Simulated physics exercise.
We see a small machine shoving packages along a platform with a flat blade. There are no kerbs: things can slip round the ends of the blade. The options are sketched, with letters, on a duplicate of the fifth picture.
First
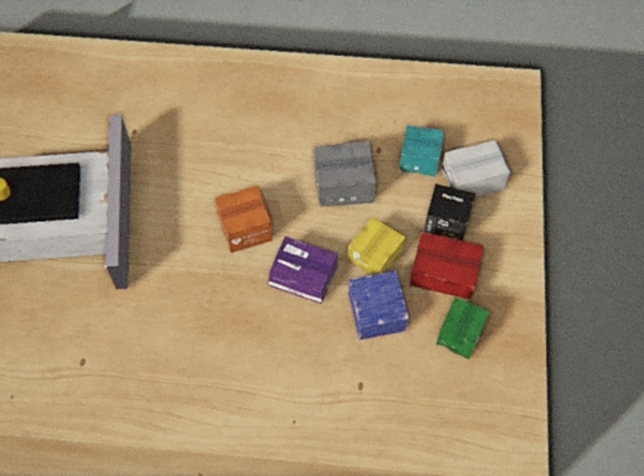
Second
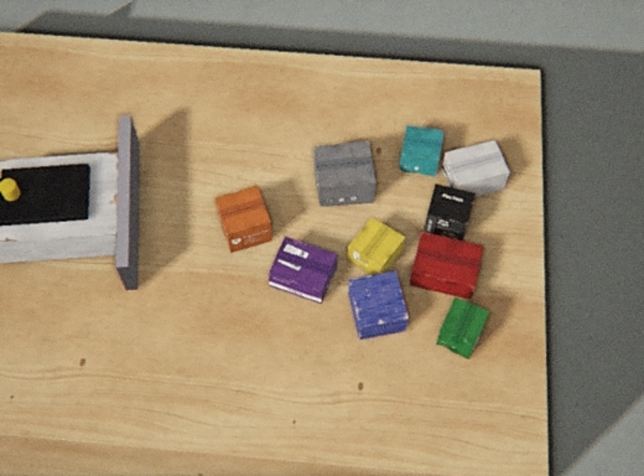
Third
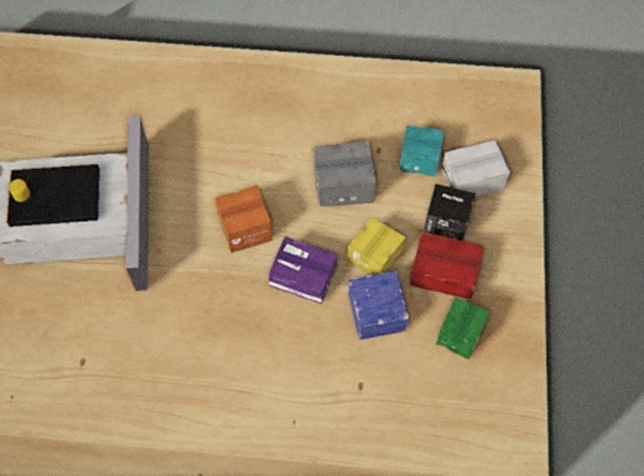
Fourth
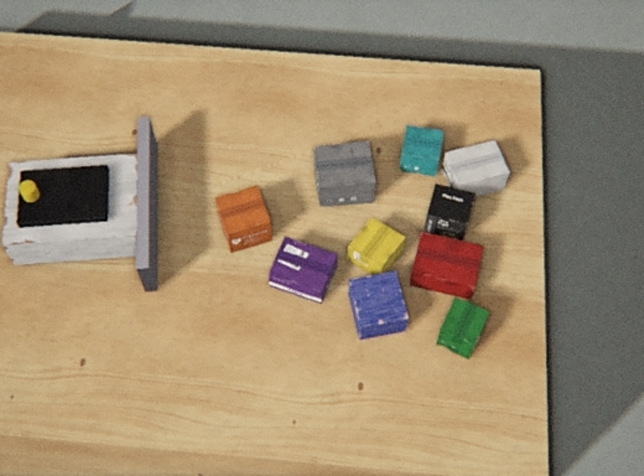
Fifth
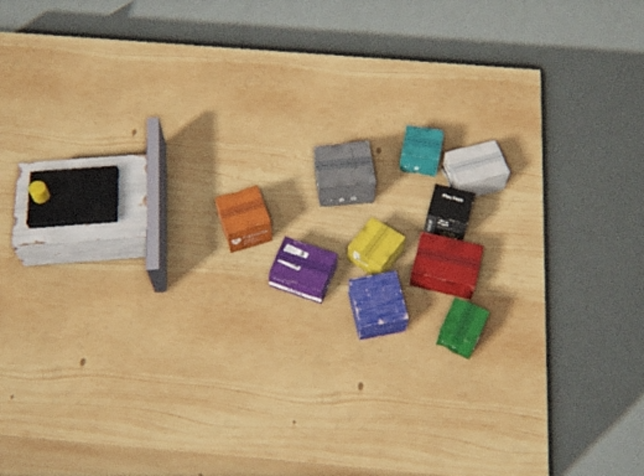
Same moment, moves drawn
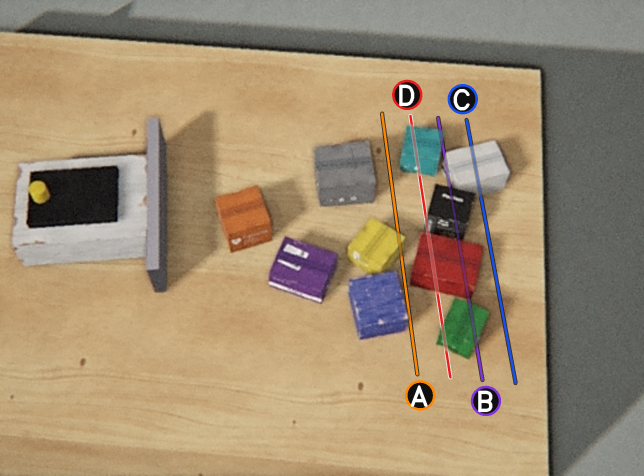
A small machine with a flat blade moves slowly right toward scattered, motionless coloured packages.
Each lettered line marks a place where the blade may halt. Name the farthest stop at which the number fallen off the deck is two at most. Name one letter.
B.
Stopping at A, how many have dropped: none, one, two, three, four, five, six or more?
In all, none.
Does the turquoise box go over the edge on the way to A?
No.
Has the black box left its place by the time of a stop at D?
Yes.
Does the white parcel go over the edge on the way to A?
No.
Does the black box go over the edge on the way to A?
By then, no.
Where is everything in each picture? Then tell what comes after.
In the first frame, purple parcel (303, 270); orange box (244, 219); green parcel (462, 328).
In the second frame, robot (51, 193); turquoise box (422, 151).
In the third frame, robot (61, 194); black box (449, 214).
In the fourth frame, robot (71, 194); red parcel (446, 266).
In the fifth frame, robot (80, 195); white parcel (475, 171); purple parcel (303, 270); orange box (244, 219).
On the marked copy, A at (398, 235); B at (459, 239); C at (489, 242); D at (429, 237).
Following B. Soon after the start, robot (191, 204); purple parcel (310, 270); orange box (293, 220).
Later, robot (300, 212); white parcel (494, 163); black box (487, 203).
In the end, robot (386, 219); black box over the edge; red parcel over the edge; two fallen.
As for the rest, A is within the limit but short; C drops four; D is within the limit but short.
